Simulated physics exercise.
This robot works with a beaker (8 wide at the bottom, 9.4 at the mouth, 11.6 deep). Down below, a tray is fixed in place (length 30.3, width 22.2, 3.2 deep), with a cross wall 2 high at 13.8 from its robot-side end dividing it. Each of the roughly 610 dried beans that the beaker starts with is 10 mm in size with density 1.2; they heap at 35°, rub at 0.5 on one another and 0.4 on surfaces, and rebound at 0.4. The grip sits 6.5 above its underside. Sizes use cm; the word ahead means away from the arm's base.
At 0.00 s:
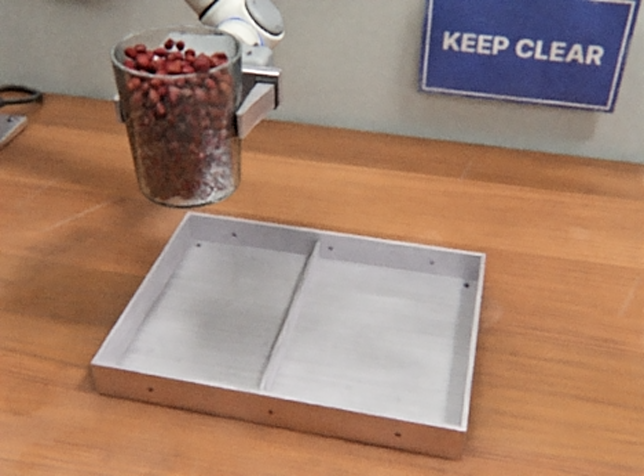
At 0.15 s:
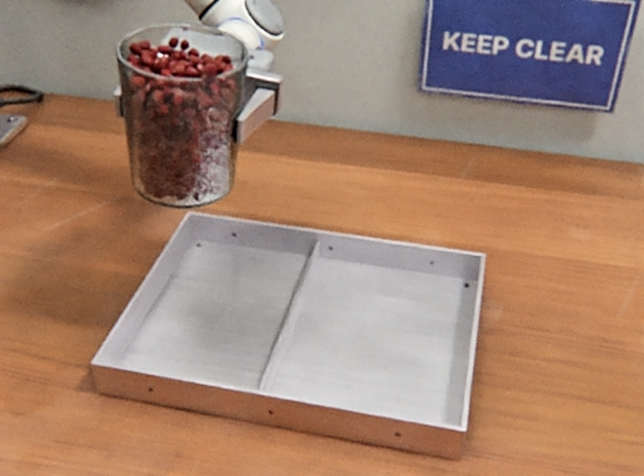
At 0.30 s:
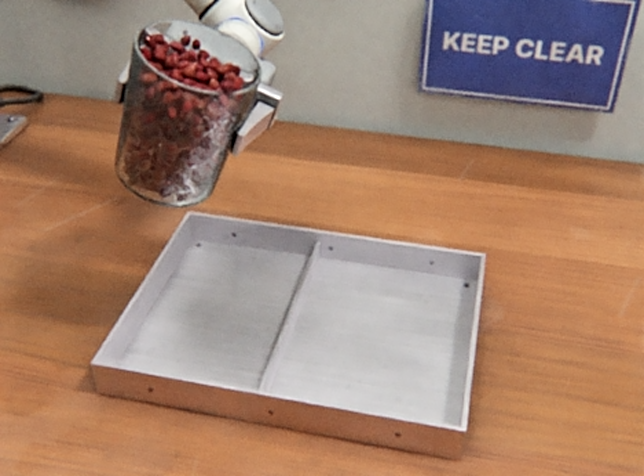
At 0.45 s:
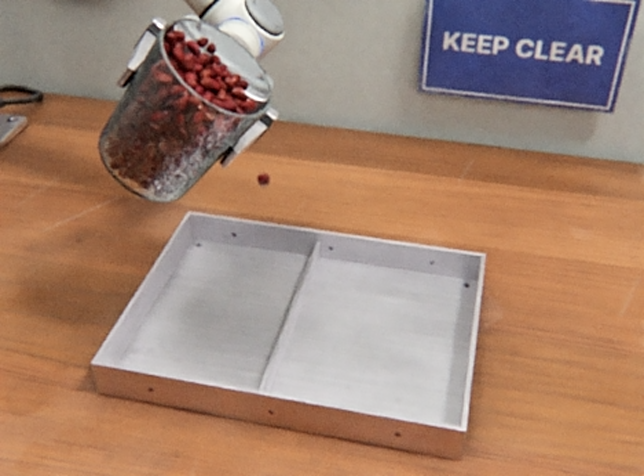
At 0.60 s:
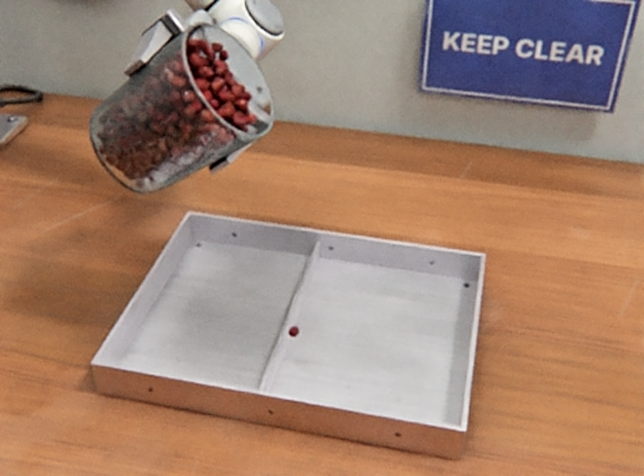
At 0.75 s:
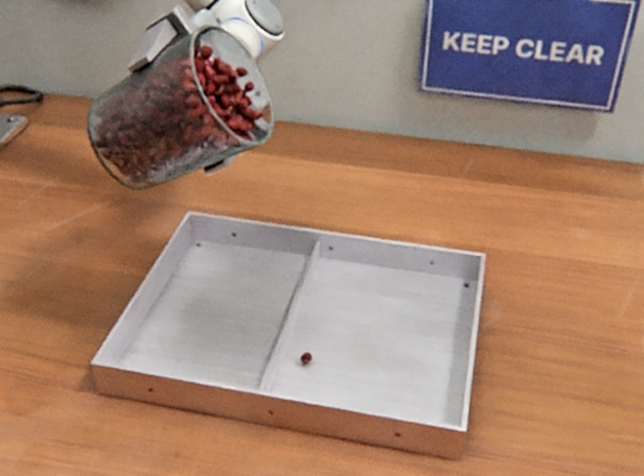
Glass beaker of dark red beans tilting to the right in a robot gripper, one bean dropping into a divided metal tray.
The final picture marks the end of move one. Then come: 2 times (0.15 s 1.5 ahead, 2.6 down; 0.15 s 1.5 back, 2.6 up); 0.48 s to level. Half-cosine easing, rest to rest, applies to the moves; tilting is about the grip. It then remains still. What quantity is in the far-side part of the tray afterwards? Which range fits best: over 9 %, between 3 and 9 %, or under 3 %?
The range that fits is under 3 %.
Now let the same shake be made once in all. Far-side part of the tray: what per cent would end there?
Expected share: About 0 %.
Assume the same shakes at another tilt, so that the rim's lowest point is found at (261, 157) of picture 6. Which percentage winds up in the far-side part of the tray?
About 10 %.
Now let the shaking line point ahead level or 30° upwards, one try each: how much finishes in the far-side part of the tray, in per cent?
Roughly 5 per cent, then 5 per cent.
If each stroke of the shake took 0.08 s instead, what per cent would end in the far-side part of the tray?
5 %.
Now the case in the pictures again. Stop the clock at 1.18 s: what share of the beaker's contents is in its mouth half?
Roughly 50 %.
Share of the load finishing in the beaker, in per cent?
About 100 percent.
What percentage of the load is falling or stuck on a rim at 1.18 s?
Reading at that time: Some 0 per cent.
By 1.18 s, tilted 57° forward, highest piece 23 above the table; 606 in the beaker, 5 in the far-side part, 3 in flight or on a rim.
By 1.61 s, tilted 24° forward, highest piece 26 above the table; 605 in the beaker, 9 in the far-side part.
By 2.03 s, level, highest piece 27 above the table; 605 in the beaker, 9 in the far-side part.
By 3.08 s, level, highest piece 27 above the table; 605 in the beaker, 9 in the far-side part.
Final count, 605 in the beaker, 9 in the far-side part. That is 1 % in the far-side part of the tray.
